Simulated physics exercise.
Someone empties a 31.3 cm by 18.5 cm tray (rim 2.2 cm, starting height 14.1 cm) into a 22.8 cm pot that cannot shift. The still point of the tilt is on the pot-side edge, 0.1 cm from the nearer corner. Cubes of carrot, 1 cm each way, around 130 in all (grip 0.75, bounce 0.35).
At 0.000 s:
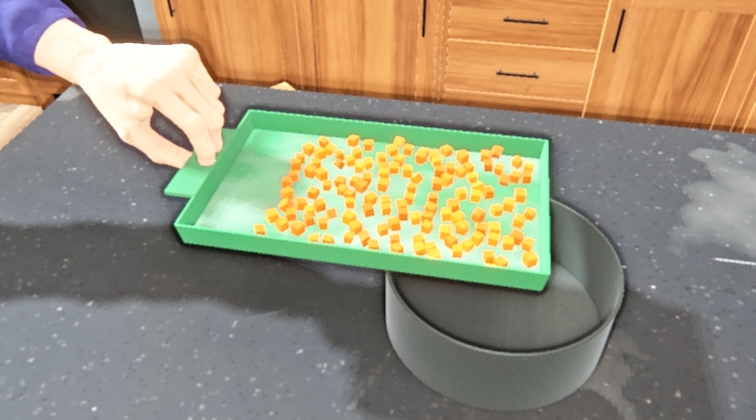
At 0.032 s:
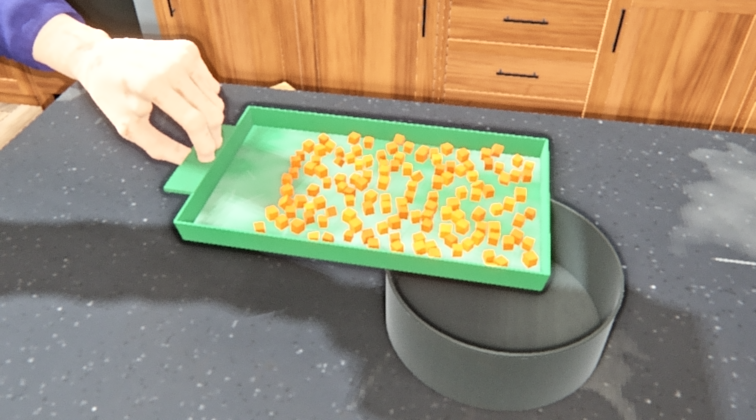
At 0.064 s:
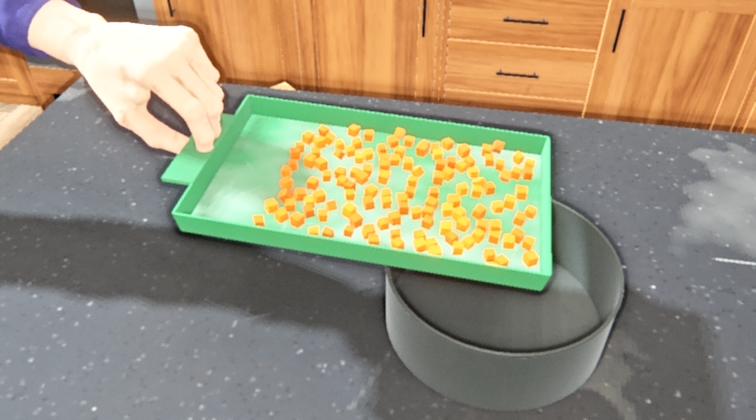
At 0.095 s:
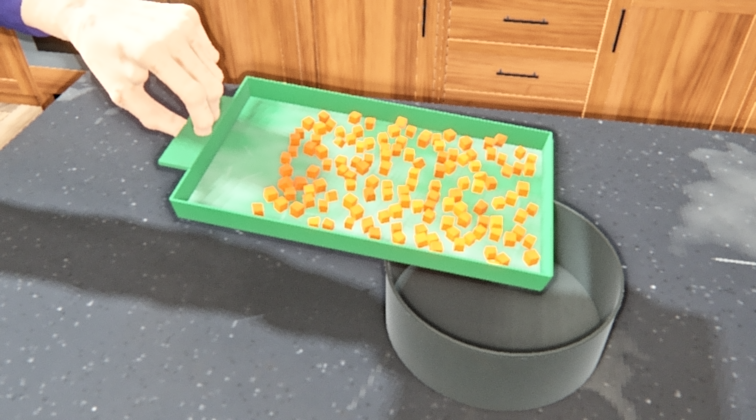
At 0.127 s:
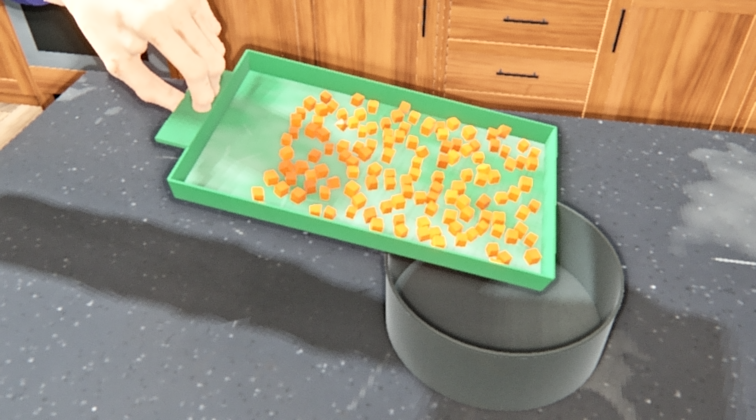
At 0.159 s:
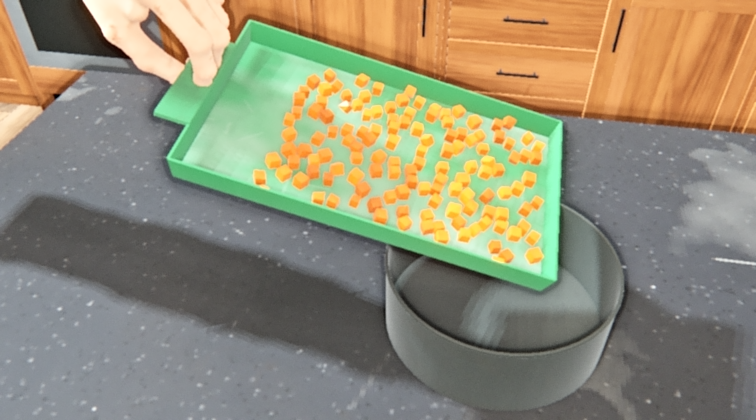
At first, a hand holds a green tray of small orange cubes almost level, its right end over the rim of a dark round pot on a speckled counter. Then the hand raises the left end, slowly and then faster, until the tray slants down toward the pot, the cubes still spread across it.
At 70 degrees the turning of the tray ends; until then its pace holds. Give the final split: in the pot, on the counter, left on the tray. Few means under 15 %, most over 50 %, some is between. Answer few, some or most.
In the pot: Few; on the counter: Most; left on the tray: Some.
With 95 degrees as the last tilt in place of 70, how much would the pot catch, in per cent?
In that case some 0 per cent.
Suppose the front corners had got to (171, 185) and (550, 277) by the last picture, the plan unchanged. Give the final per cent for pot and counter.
Pot 0, counter 65.
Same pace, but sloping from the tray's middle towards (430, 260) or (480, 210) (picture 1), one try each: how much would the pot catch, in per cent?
About 0 and 30 per cent.
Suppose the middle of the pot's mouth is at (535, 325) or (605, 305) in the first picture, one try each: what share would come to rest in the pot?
Some 75 and 70 per cent.
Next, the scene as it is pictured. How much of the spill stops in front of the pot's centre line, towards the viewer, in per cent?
Roughly 100 per cent.
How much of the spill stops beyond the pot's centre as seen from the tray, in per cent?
Some 100 per cent.
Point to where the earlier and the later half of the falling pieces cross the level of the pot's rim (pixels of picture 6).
First near (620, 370), later near (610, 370).
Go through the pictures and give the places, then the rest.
The first frame shows tray tilt 0 degrees, front corners at (180, 223) and (545, 271); middle of the pieces at (409, 199); pot at (502, 260).
The second frame shows tray tilt 1 degrees, front corners at (179, 220) and (545, 271); middle of the pieces at (409, 197).
The third frame shows tray tilt 3 degrees, front corners at (177, 211) and (546, 272), lowest corner right front; middle of the pieces at (410, 193).
The fourth frame shows tray tilt 7 degrees, front corners at (175, 198) and (548, 273), lowest corner right front; middle of the pieces at (411, 185).
The fifth frame shows tray tilt 12 degrees, front corners at (173, 178) and (550, 274), lowest corner right front; middle of the pieces at (414, 175).
The sixth frame shows tray tilt 18 degrees, front corners at (173, 157) and (552, 276), lowest corner right front; middle of the pieces at (418, 164); pot at (502, 260). Its pace works out near 180 degrees a second.
After 0.32 s, tilt 46 degrees; the tray holds 100 %, the pot 0 %.
After 0.42 s, tilt 64 degrees; the tray holds 100 %, the pot 0 %.
Then, at 0.66 s, tilt 70 degrees; the tray holds 35 %, the pot 0 %.
At rest (2.1 s), pot 0 %, counter 75 %, tray 25 %.
